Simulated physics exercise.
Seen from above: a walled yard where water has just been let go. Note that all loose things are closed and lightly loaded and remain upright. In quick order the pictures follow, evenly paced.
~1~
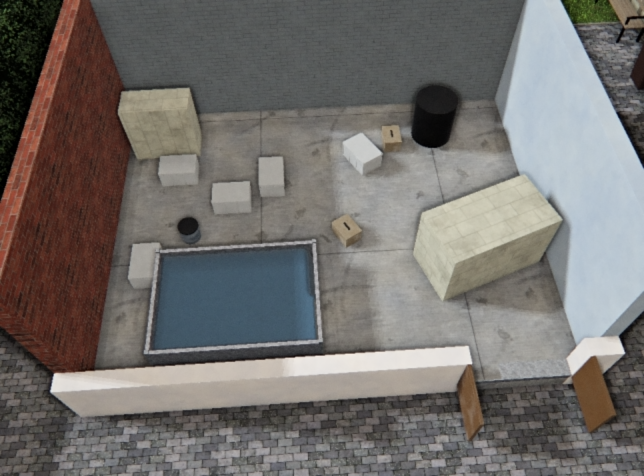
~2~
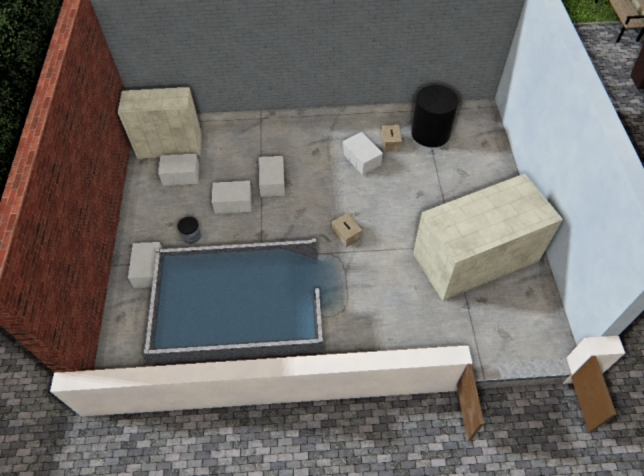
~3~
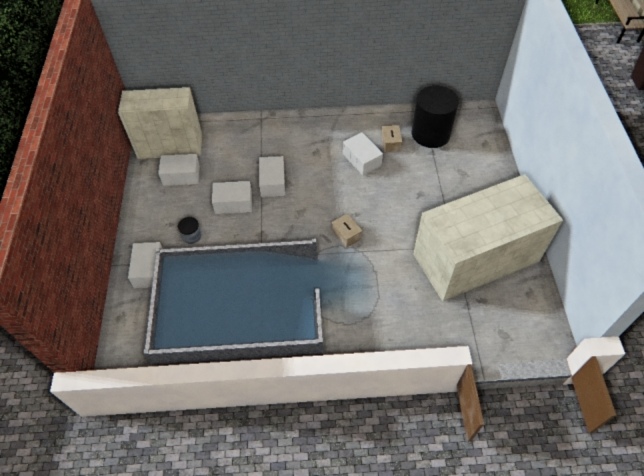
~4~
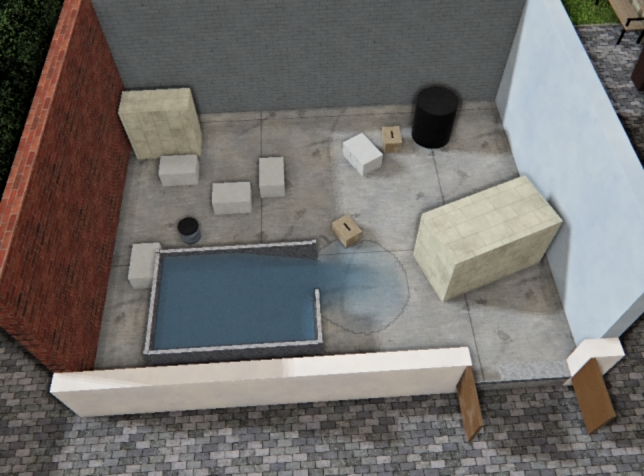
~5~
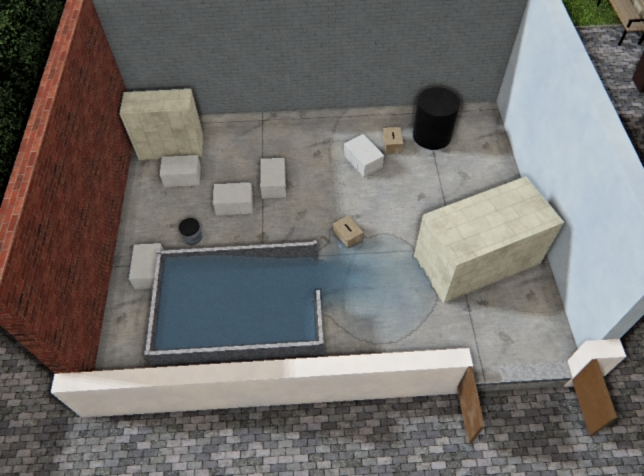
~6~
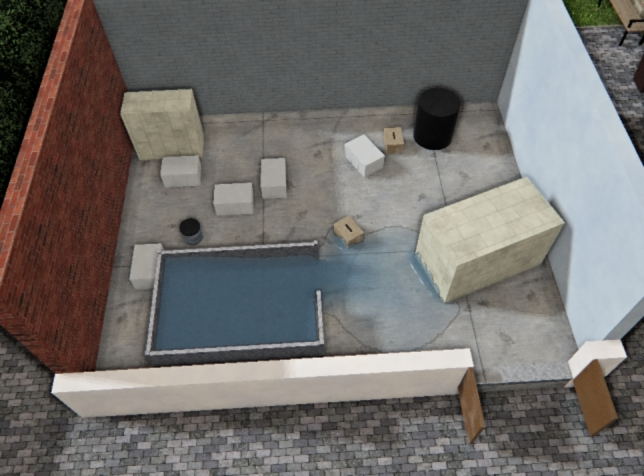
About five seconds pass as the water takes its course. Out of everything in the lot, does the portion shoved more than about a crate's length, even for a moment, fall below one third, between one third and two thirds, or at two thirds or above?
It falls below one third.
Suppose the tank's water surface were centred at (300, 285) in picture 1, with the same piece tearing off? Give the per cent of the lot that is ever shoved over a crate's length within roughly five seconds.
About 0 %.
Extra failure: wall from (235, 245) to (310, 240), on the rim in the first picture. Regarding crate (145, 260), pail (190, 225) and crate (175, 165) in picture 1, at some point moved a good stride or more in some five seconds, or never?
The first: Fell short; the second: Fell short; the third: Fell short.
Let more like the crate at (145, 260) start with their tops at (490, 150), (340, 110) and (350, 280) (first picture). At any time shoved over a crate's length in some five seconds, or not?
Copy by copy, in order: Relocated, largely stays, relocated.
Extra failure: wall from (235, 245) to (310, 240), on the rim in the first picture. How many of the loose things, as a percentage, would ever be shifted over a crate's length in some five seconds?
Some 40 per cent.
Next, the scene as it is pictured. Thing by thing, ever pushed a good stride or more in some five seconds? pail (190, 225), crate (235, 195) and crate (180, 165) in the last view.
Listed order gives below that mark, then below that mark, and lastly below that mark.
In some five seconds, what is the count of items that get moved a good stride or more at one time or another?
By my count, 1.
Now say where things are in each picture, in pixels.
A tote at (347, 226), on the bottom; a crate at (362, 148), on the bottom; 0 of 8 have shifted, in the first picture.
A tote at (347, 226) rests on the ground; a crate at (362, 147), on the bottom; 0 of 8 have shifted, in the second picture.
A tote at (347, 226) rests on the ground; a crate at (363, 148), on the bottom; 0 of 8 have shifted, in the third picture.
A tote at (347, 227), on the bottom; a crate at (363, 149) rests on the ground; 0 of 8 have shifted, in the fourth picture.
A tote at (348, 228) rests on the ground; a crate at (364, 149) rests on the ground; 0 of 8 have shifted, in the fifth picture.
A tote at (349, 228) rests on the ground; a crate at (364, 150), on the bottom; 0 of 8 have shifted, in the sixth picture.
A moment on, 0 of 8 are well off their spots; 0 afloat.
Next, 1 of 8 are well off their spots; 0 afloat.
Later, 1 of 8 are well off their spots; 0 afloat.
In the end, 1 of 8 are well off their spots, and 1 have been at some point; 0 afloat.
